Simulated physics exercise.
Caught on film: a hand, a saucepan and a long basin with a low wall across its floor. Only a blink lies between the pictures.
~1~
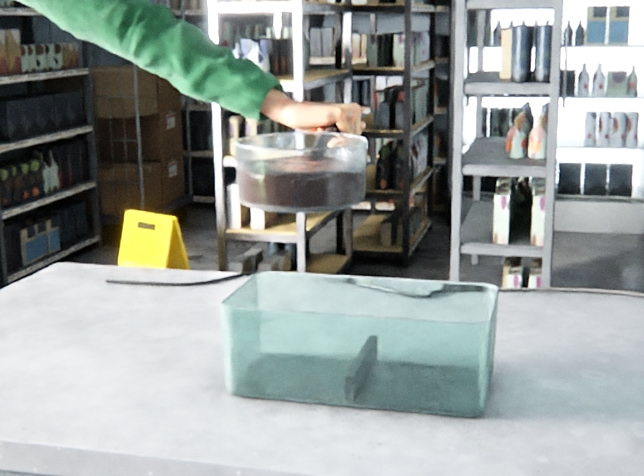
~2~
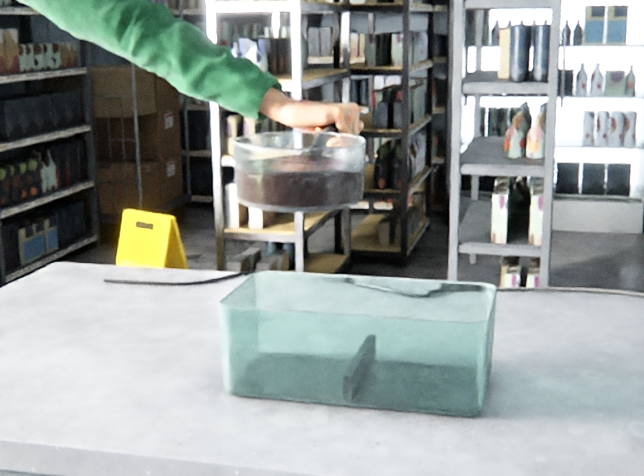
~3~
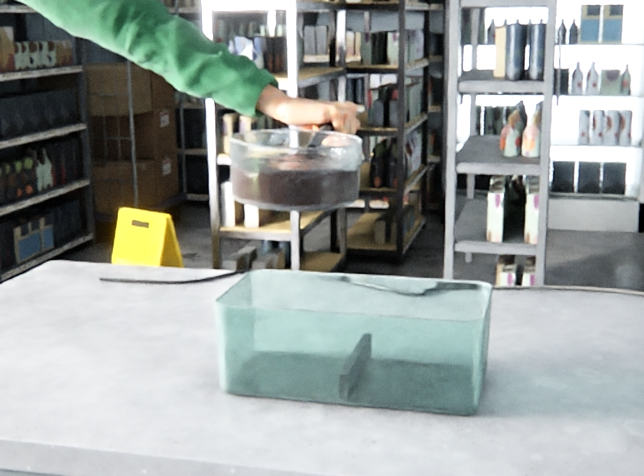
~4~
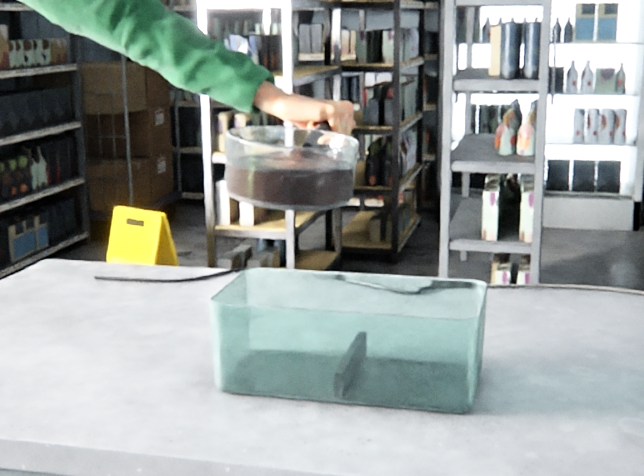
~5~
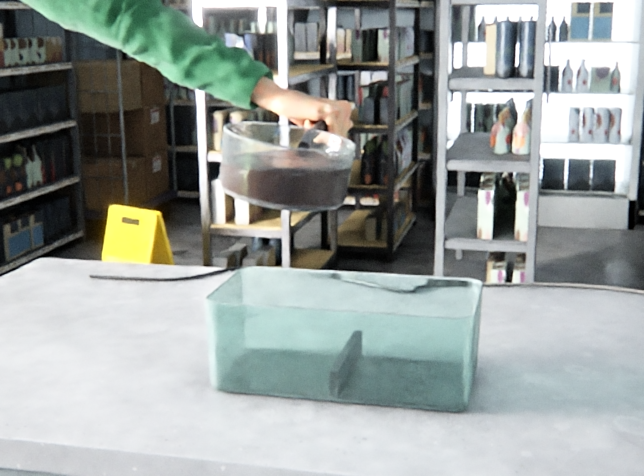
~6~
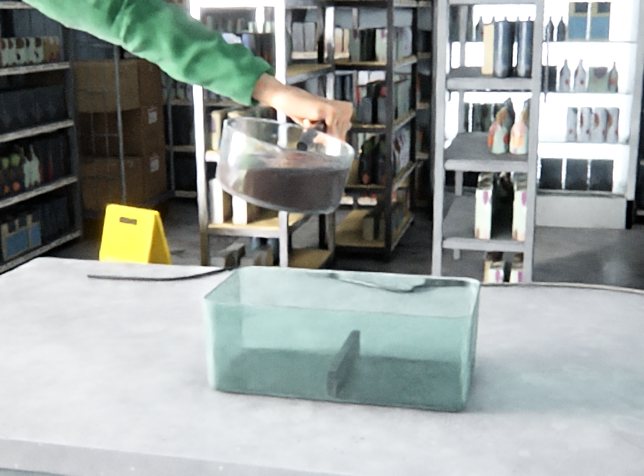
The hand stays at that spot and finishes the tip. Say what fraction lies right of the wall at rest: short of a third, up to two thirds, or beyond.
In the end over two thirds is right of the wall.
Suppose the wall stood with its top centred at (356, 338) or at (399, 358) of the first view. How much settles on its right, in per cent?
Near 95 % and 60 %.
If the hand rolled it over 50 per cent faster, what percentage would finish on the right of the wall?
It comes to 85 per cent or so.
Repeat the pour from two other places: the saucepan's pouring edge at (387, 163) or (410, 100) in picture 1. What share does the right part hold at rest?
First some 90, then 70 per cent.
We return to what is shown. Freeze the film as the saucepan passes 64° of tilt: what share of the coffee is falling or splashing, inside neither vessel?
Some 30 per cent.
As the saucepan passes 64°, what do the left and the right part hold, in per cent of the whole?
Near 0 on the left, 10 on the right.
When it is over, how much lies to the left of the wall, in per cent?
About 10 per cent.
A moment on, the saucepan is tipped part way and 61 per cent is still to pour, 0 is left of the wall and 9 right of it.
Next, the saucepan is tipped on its side and 13 per cent is still to pour, 4 is left of the wall and 70 right of it.
Then the saucepan is tipped right over and 1 per cent is still to pour, 9 is left of the wall and 88 right of it.
Later the saucepan is tipped right over and 0 per cent is still to pour, 9 is left of the wall and 90 right of it.
Finally, 9 per cent lies left of the wall, 90 right of it and 1 outside.
